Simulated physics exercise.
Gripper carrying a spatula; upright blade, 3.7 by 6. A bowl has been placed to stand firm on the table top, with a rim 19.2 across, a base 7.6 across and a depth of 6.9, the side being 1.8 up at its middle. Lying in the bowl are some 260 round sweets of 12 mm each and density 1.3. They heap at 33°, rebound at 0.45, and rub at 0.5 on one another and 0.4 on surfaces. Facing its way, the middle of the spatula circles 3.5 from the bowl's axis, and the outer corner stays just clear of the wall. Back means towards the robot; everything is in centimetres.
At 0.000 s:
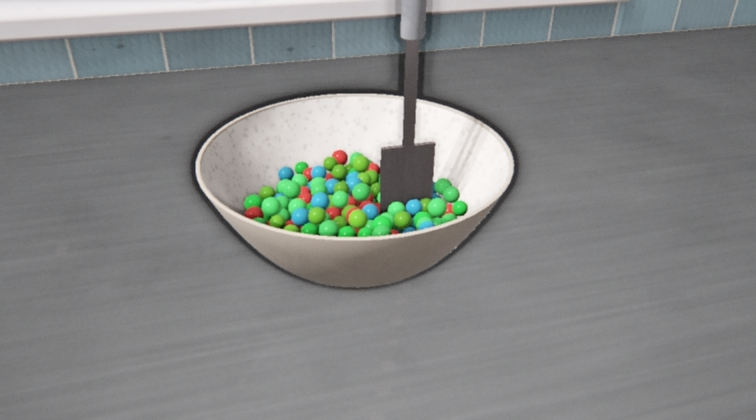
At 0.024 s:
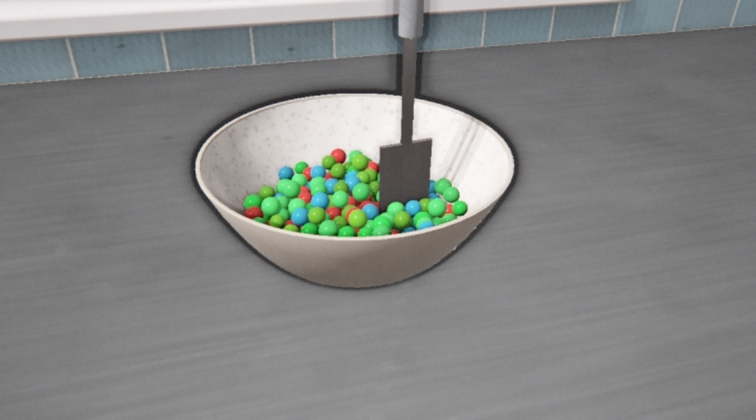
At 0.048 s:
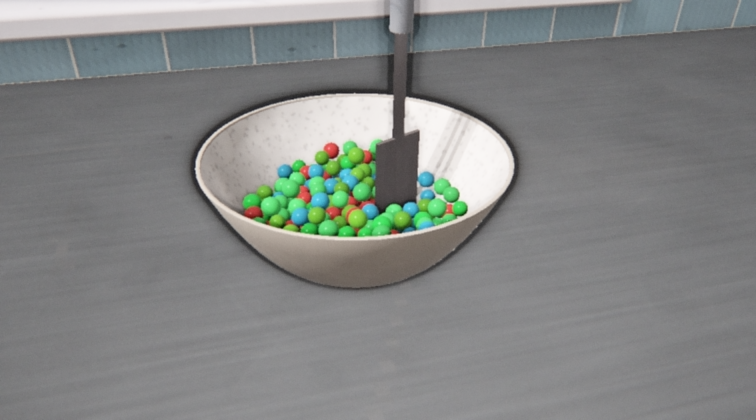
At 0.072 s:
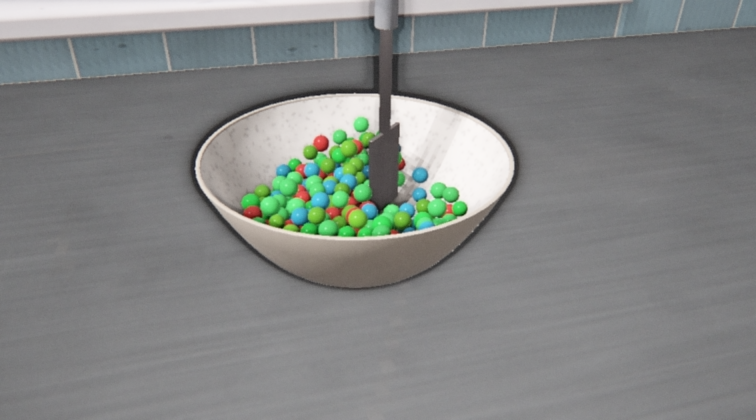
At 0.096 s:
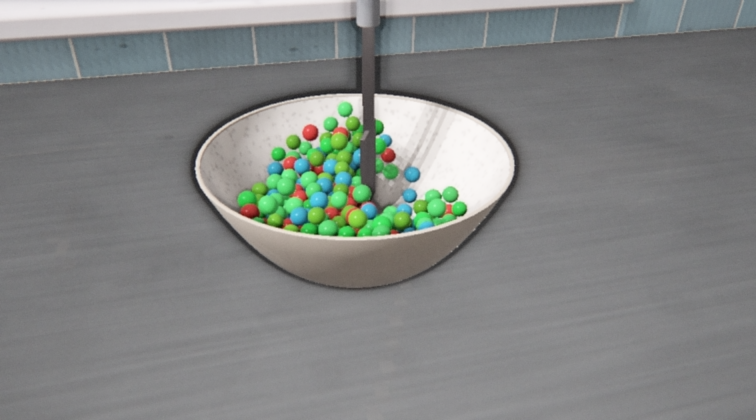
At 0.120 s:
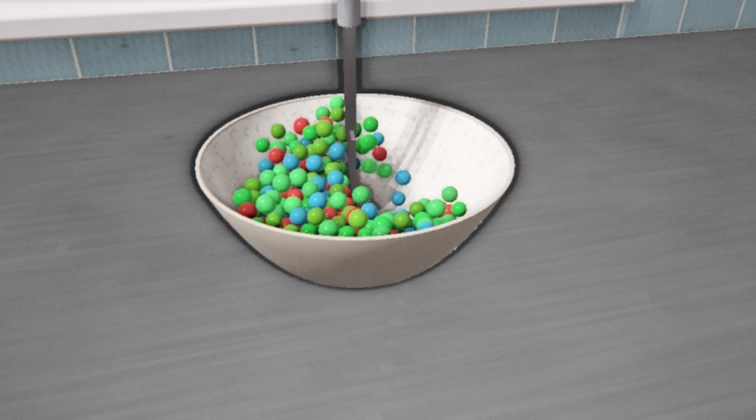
At first, a dark spatula stands upright in a white bowl of red, green and blue balls, its flat blade facing the viewer. It then sweeps leftward through them while turning until the blade is edge-on, and the balls bunch up higher along the bowl's back left, leaving the right side barer.
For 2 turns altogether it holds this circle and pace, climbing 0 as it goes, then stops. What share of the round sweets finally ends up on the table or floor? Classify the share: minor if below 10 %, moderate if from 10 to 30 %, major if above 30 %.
Minor.
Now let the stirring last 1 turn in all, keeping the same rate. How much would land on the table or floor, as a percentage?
5 %.
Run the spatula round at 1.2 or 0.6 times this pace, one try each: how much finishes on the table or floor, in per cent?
Estimates in order: Some 15 % and some 0 %.
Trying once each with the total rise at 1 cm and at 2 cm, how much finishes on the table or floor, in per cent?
Trial one: Roughly 5 %; trial two: Roughly 5 %.
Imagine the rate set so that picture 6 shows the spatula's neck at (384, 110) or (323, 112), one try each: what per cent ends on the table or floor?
Near 0 in a hundred for the first and near 20 in a hundred for the second.
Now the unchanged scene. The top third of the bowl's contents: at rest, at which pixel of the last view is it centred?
In the final view it lies around (418, 178).
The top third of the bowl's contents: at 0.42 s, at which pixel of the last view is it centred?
That third sits centred at about (447, 189).
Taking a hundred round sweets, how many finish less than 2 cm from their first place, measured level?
Some 5 per cent.
After 0.42 s, 331° round, highest piece 8 above the table; 250 in the bowl, 4 on the table or floor, 3 in flight or on the tool.
After 0.72 s, 219° round, highest piece 8 above the table; 246 in the bowl, 7 on the table or floor, 4 in flight or on the tool.
After 1.07 s, 0° round, highest piece 7 above the table; 242 in the bowl, 14 on the table or floor, 1 in flight or on the tool.
After 1.77 s, 0° round, highest piece 7 above the table; 242 in the bowl, 15 on the table or floor.
At rest, 242 in the bowl, 15 on the table or floor. That is 6 % on the table or floor.
